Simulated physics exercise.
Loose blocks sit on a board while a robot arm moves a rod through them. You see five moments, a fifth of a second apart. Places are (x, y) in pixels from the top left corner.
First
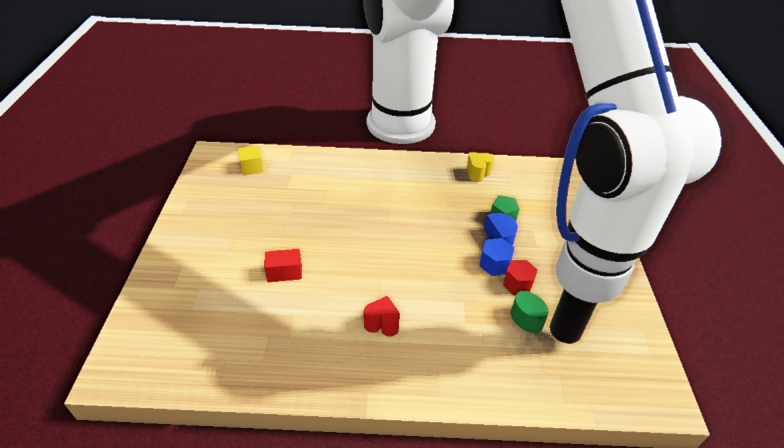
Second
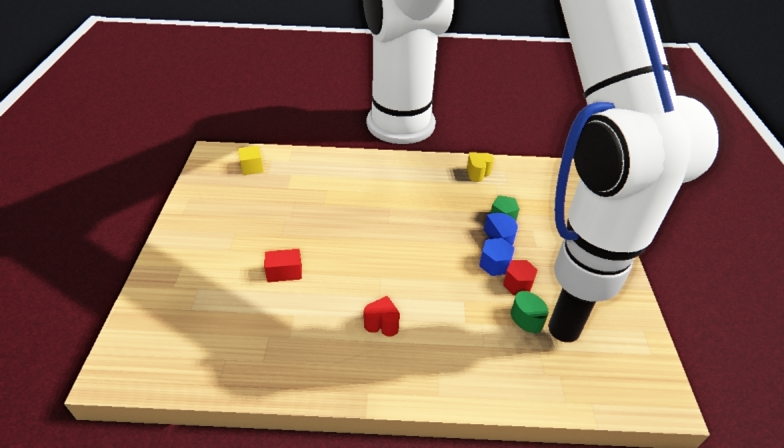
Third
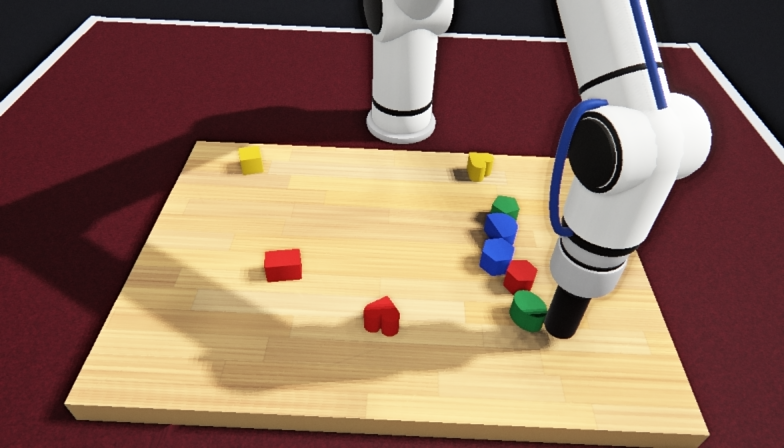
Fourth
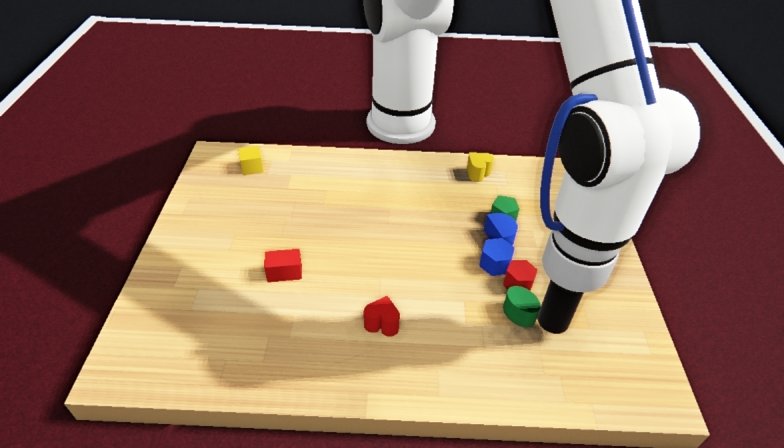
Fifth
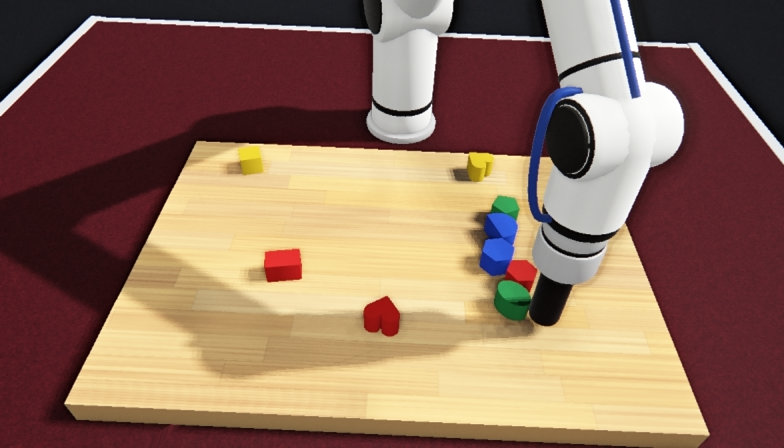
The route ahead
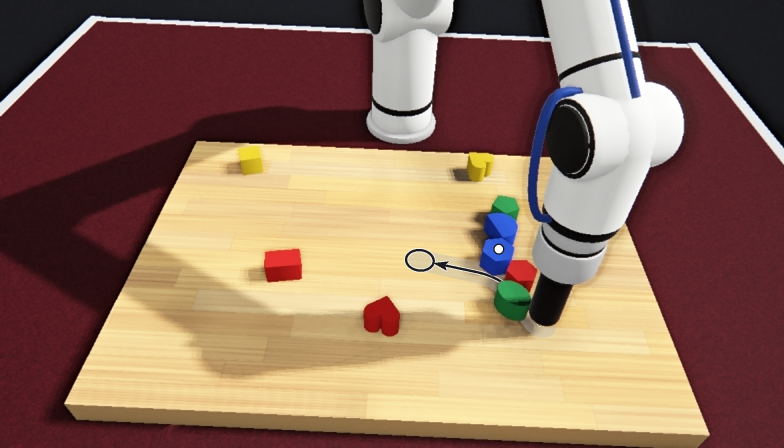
The robot arm's black rod barely moved at first, then slid a short way left and slightly away from the viewer, nudging the green rounded block along while the other blocks stayed put.
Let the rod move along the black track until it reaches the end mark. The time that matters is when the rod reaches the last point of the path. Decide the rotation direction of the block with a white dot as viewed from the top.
It turns counter-clockwise.
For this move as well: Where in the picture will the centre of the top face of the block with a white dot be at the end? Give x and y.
It should be at (479, 235) by then.
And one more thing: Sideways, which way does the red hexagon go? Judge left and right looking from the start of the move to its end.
My answer: Right.
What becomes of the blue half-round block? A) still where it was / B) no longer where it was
(B)
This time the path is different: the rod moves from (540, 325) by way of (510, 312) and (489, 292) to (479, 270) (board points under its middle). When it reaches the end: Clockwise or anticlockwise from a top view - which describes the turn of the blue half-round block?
Verdict: Counterclockwise.
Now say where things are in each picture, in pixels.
The first picture shows rod's lower end at (565, 332); blue hexagon at (499, 249); blue half-round block at (504, 224); green elliptical block at (532, 304); red hexagon at (522, 270).
The second picture shows rod at (564, 330); blocks still.
The third picture shows rod at (560, 327); blocks still.
The fourth picture shows rod at (553, 322); green elliptical block at (524, 299).
The fifth picture shows rod at (543, 315); blue hexagon at (499, 249); blue half-round block at (504, 224); green elliptical block at (514, 293); red hexagon at (522, 270).
Drawn move, from (540, 325) through (509, 288) and (466, 270) to (420, 260); the dot is on the blue hexagon.
On the path given first. One third of the way, rod at (512, 278); blue hexagon at (491, 242), turned 40° anticlockwise; blue half-round block at (502, 220), turned 20° clockwise; green elliptical block at (481, 272), turned 65° anticlockwise; red hexagon at (517, 253), turned 15° clockwise.
Two thirds of the way, rod at (468, 260); blue hexagon at (479, 235), turned 20° anticlockwise; blue half-round block at (500, 218), turned 35° clockwise; green elliptical block at (452, 270); red hexagon at (517, 249), turned 35° clockwise.
At the end, rod at (421, 250); blue hexagon at (479, 235), turned 20° anticlockwise; blue half-round block at (500, 218), turned 35° clockwise; green elliptical block at (444, 271), turned 200° anticlockwise; red hexagon at (517, 249), turned 35° clockwise.
